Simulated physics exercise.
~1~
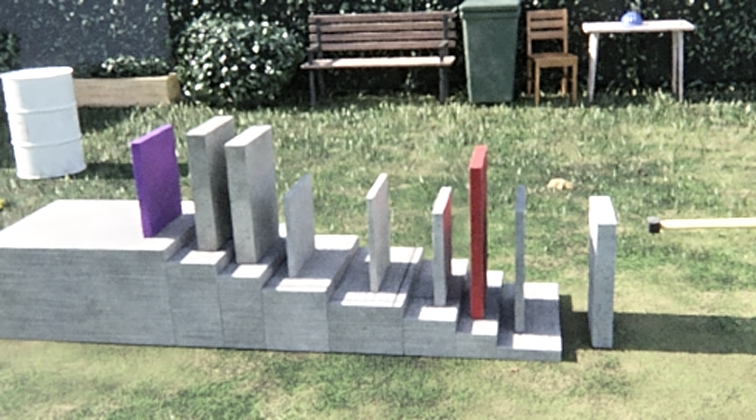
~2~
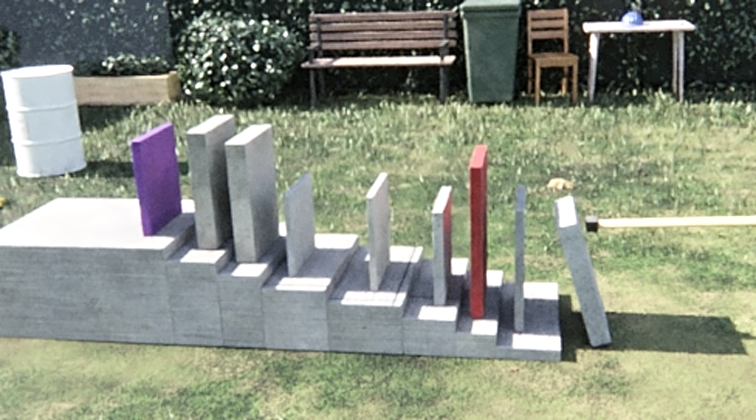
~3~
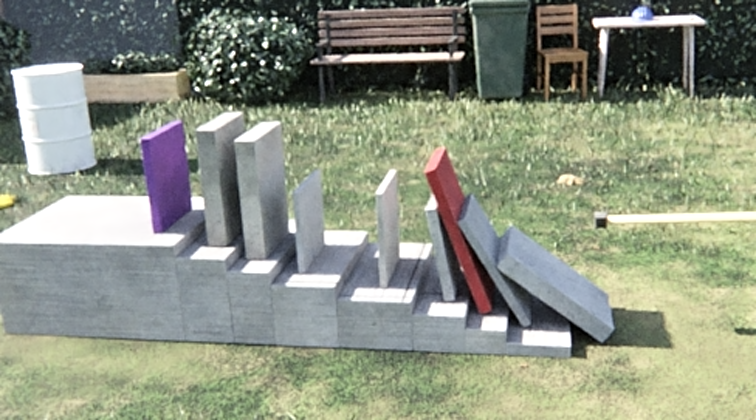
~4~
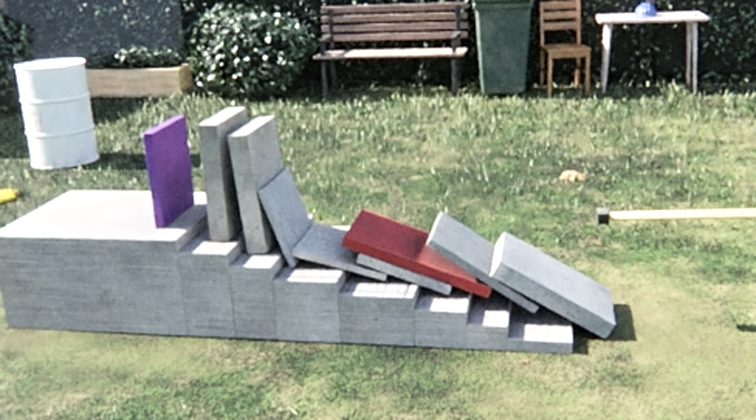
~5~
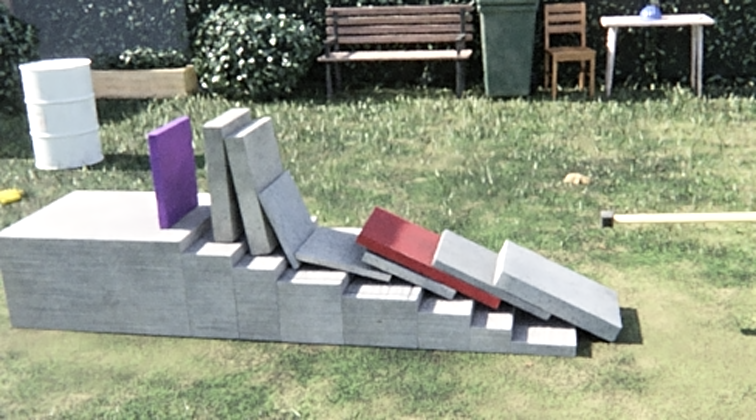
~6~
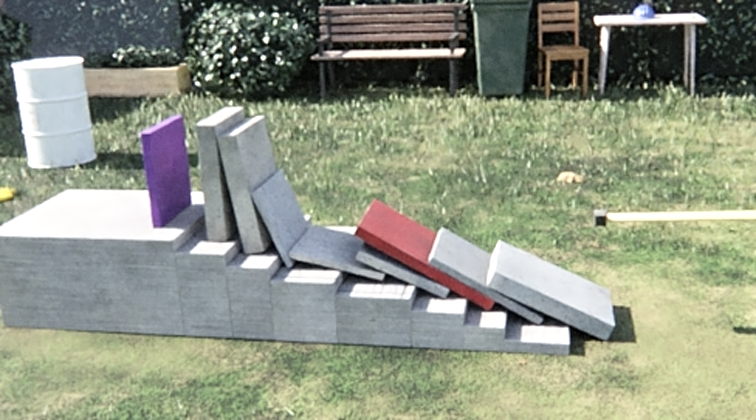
A pole tips the first slab, toppling several up the steps, but the purple slab stays upright.
